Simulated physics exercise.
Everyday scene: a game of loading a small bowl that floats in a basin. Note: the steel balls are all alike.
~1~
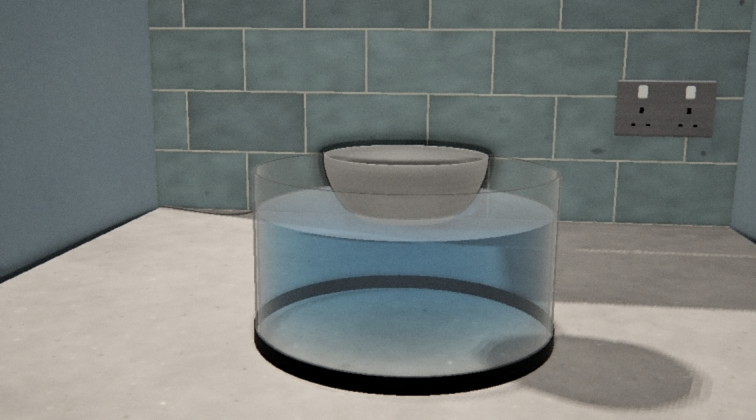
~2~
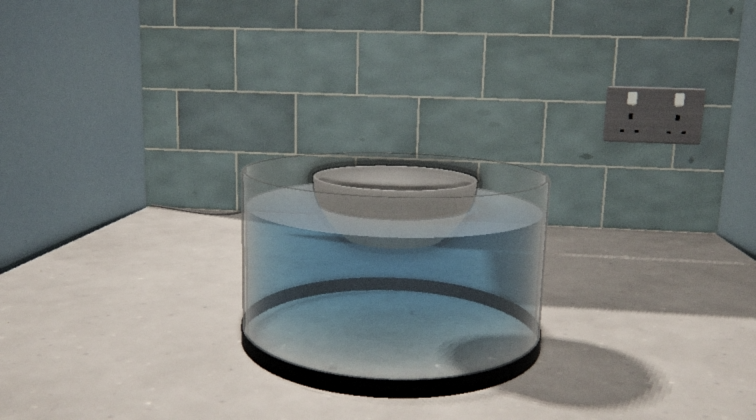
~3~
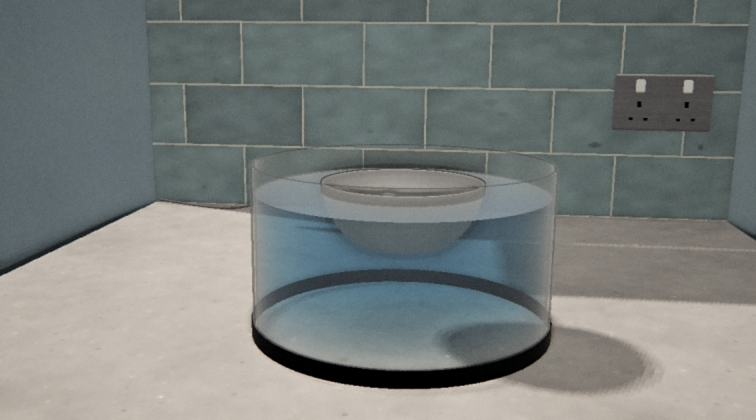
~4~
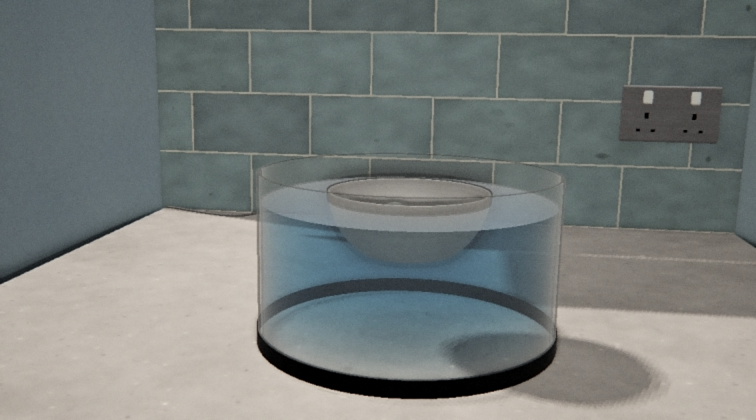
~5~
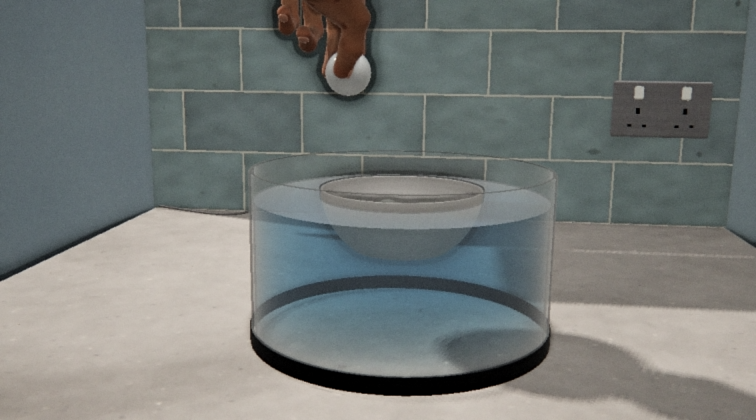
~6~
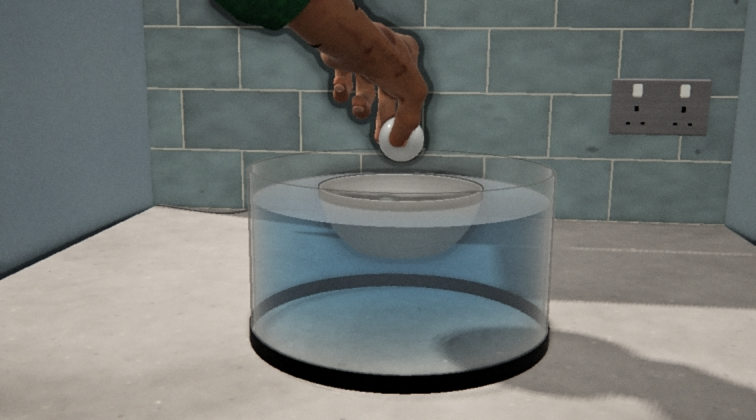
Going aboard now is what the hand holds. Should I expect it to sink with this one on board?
Yes, it sinks.
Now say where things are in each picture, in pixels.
The first picture shows small bowl (406, 156) empty; most of its side above the surface.
The second picture shows small bowl (395, 179) with one aboard; about half of its side above the surface.
The third picture shows small bowl (403, 184) with two aboard; about a fifth of its side above the surface.
The fourth picture shows small bowl (409, 193) with two aboard; about a fifth of its side above the surface.
The fifth picture shows small bowl (402, 190) with two aboard; about a fifth of its side above the surface; the next steel ball in the hand at (348, 72).
The sixth picture shows small bowl (401, 189) with two aboard; about a fifth of its side above the surface; the next steel ball in the hand at (401, 139).
Soon after, the steel ball is in and the small bowl dips.
Later, water pours in over its edge.
In the end, the small bowl lies on the bottom with its load.
